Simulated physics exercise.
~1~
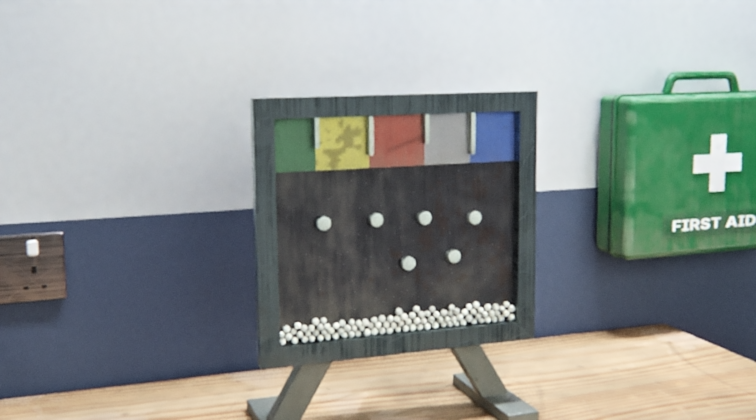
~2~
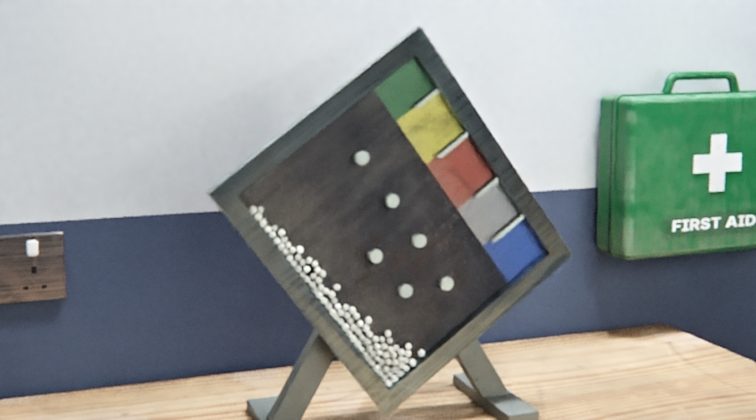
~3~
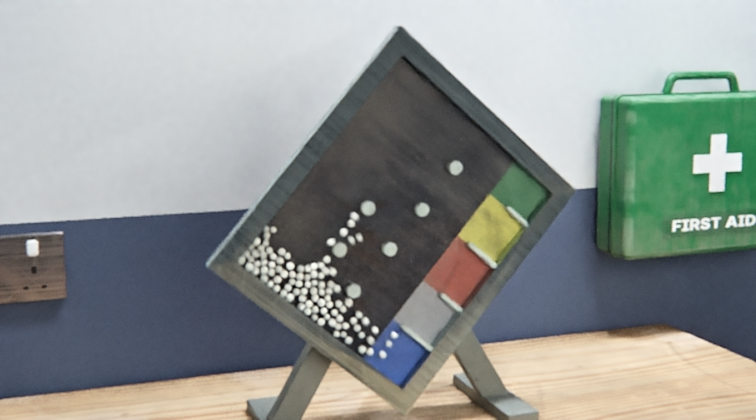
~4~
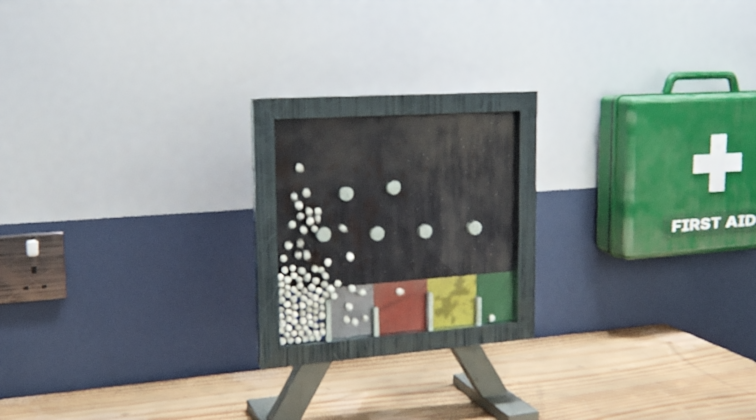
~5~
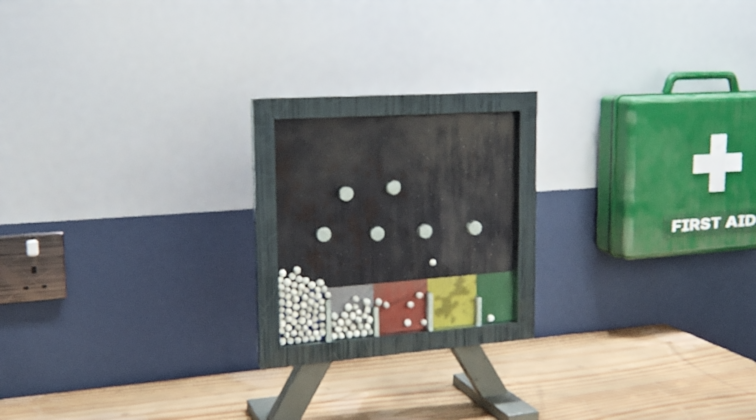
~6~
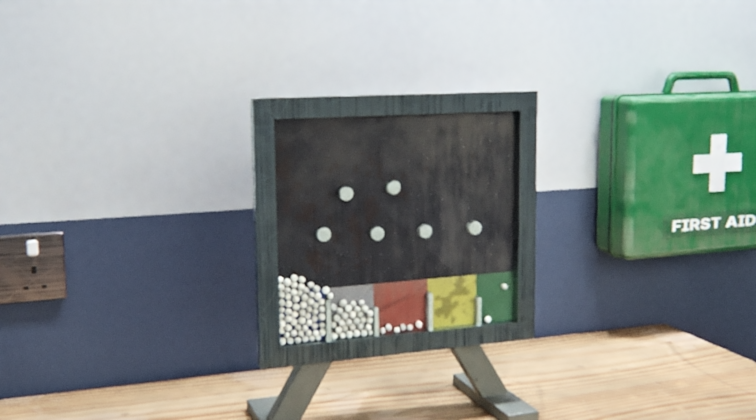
A dark, square-framed board with a clear front stands on splayed legs on a wooden table, facing a still camera, with a green first aid case on the blue and white wall at right. White balls lie along its bottom, below six pale pegs and a top row of green, yellow, red, grey and blue pockets. The board turns clockwise, and the balls slide down toward its lower corner, then spill toward blue. It stops upside down as balls drop and scatter. Most finally rest in blue at left, with many in grey, a few in red and a couple by green.
